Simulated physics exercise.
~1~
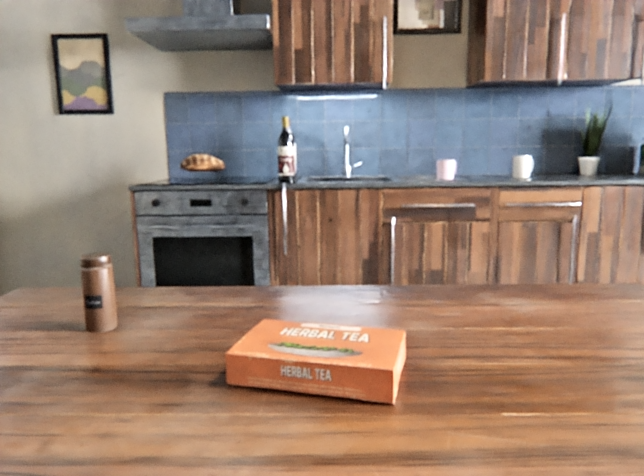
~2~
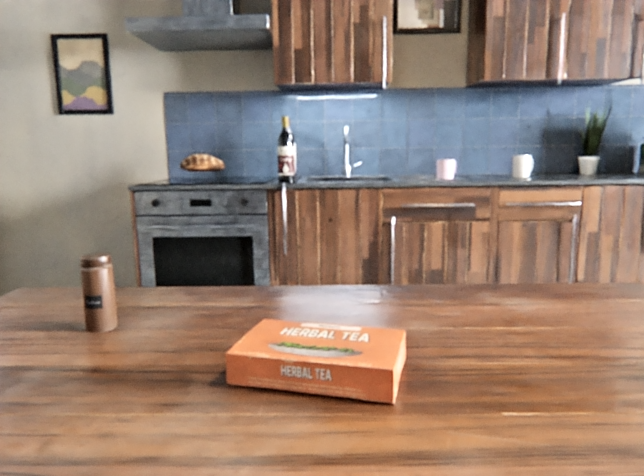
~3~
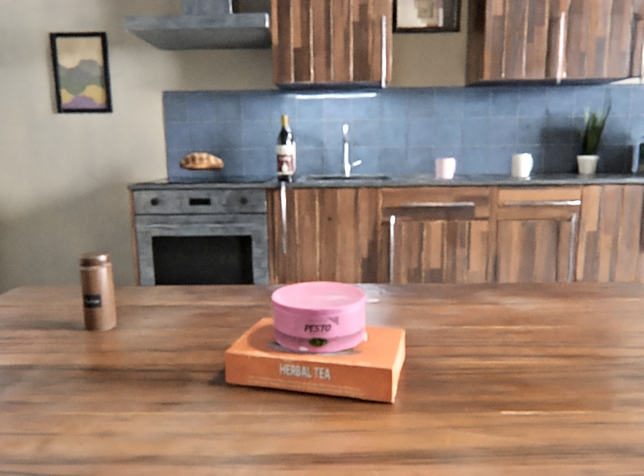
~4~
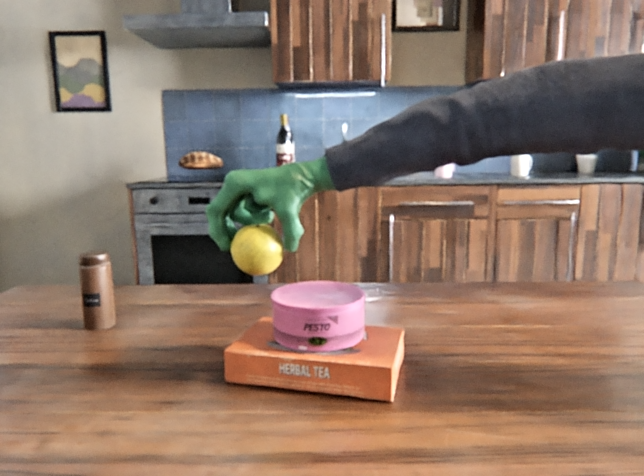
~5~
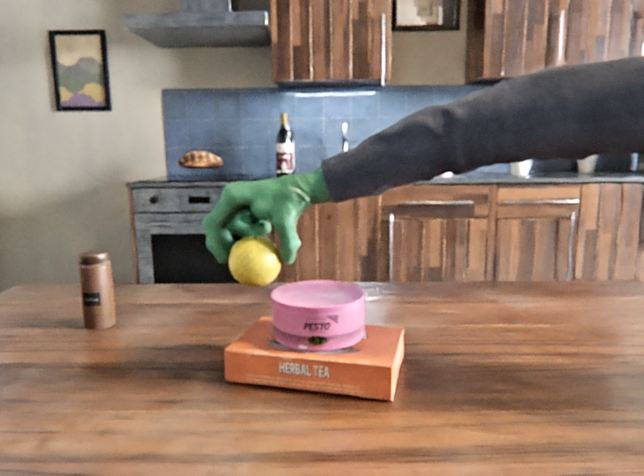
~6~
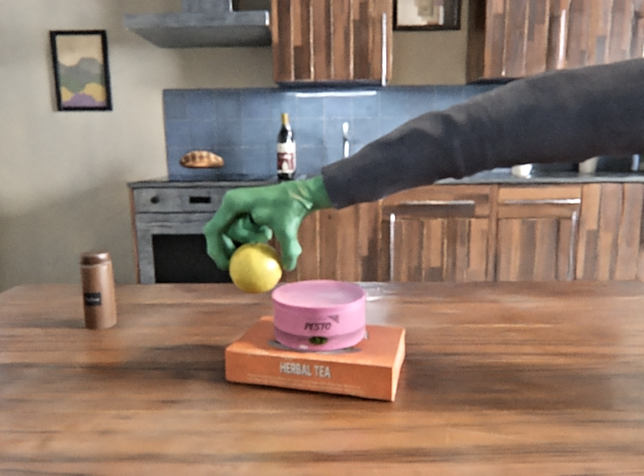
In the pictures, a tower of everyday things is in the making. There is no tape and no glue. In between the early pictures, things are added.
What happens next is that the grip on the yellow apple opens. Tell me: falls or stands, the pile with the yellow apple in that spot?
Falls.
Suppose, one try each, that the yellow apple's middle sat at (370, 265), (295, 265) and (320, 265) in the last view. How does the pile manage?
The pile collapses the first time, remains standing the second time and remains standing the third time.
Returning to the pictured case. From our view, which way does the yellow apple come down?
Looks like it moves off to the left.
Then, 0.20 s on from there, yellow apple shifted a little near (248, 284).
Then, 0.30 s on from there, yellow apple now fallen.
Then, 0.50 s on from there, things are still on the move.
In the end, fallen, yellow apple; the other 3 unmoved. At the end, from the last picture's camera, yellow apple near (206, 339). The pile gives way.
